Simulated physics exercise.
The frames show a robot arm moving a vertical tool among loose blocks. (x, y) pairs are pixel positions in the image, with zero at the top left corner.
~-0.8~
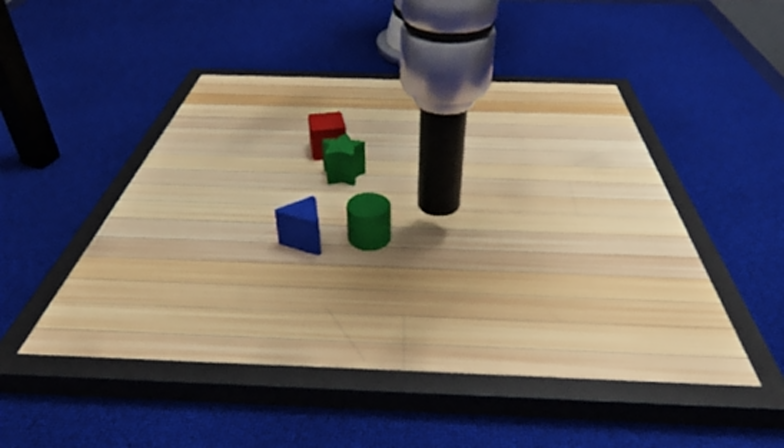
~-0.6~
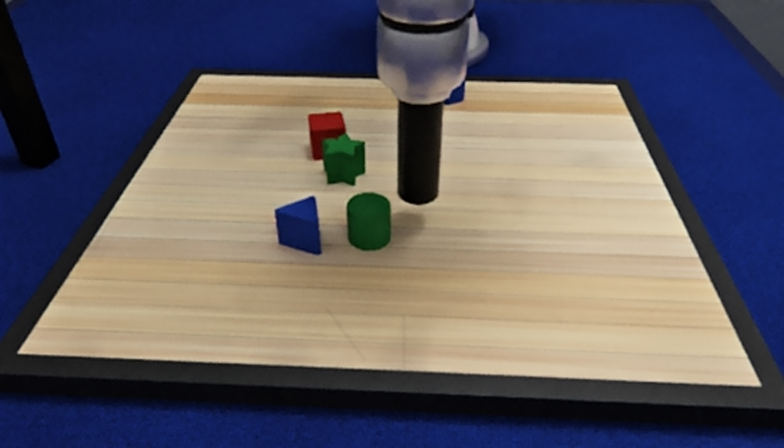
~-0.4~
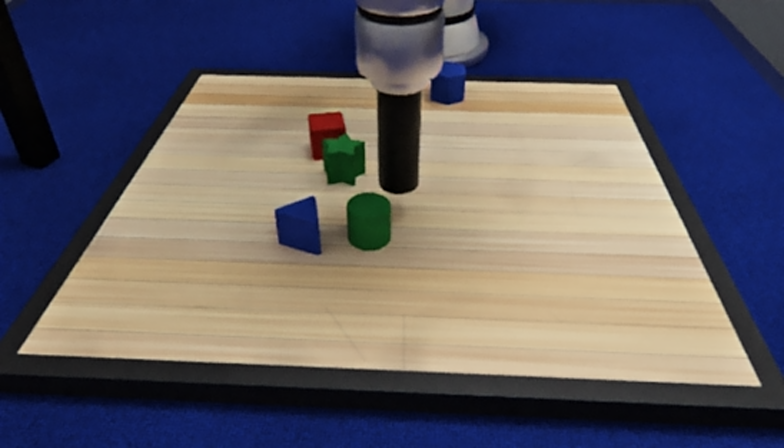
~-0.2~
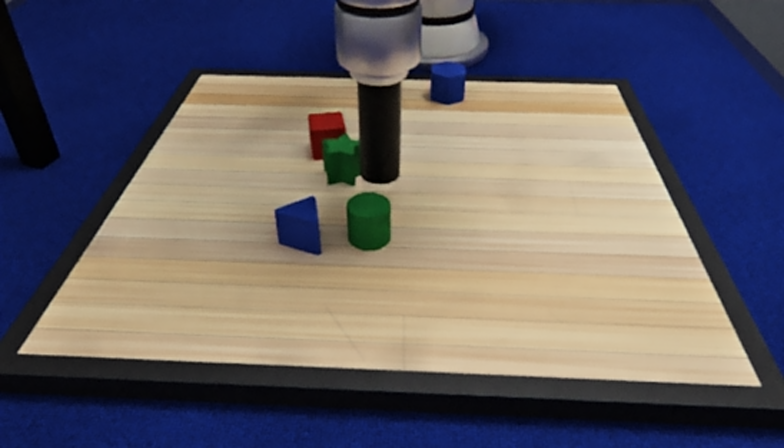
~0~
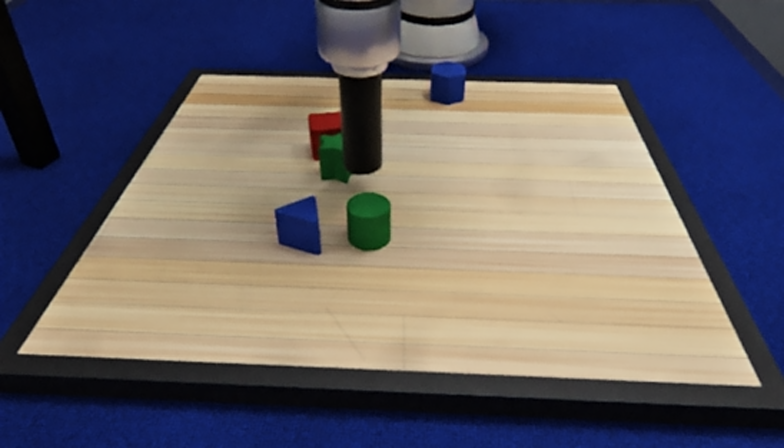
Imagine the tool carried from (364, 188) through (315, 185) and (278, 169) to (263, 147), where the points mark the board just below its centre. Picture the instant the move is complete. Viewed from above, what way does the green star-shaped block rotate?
Viewed from overhead, the green star-shaped block winds up turned clockwise.
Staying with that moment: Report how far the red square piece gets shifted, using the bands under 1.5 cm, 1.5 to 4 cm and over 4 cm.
1.5-4 cm.
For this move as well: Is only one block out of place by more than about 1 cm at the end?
No - that is not the case.
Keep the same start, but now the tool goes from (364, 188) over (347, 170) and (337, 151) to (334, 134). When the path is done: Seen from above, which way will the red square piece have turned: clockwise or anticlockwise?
It swings round anticlockwise.
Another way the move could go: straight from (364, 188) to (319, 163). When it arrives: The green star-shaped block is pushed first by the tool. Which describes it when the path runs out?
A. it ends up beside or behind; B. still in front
B - still in front.
The first path, step by step. One third of the way, tool at (312, 161); red square piece at (321, 118), turned 25° clockwise; green star-shaped block at (309, 136), turned 45° clockwise.
Two thirds of the way, tool at (275, 146); red square piece at (319, 114), turned 55° clockwise; green star-shaped block at (285, 121), turned 75° clockwise.
At the end, tool at (260, 125); red square piece at (319, 110), turned 80° clockwise; green star-shaped block at (284, 102), turned 115° clockwise; green cylinder still.
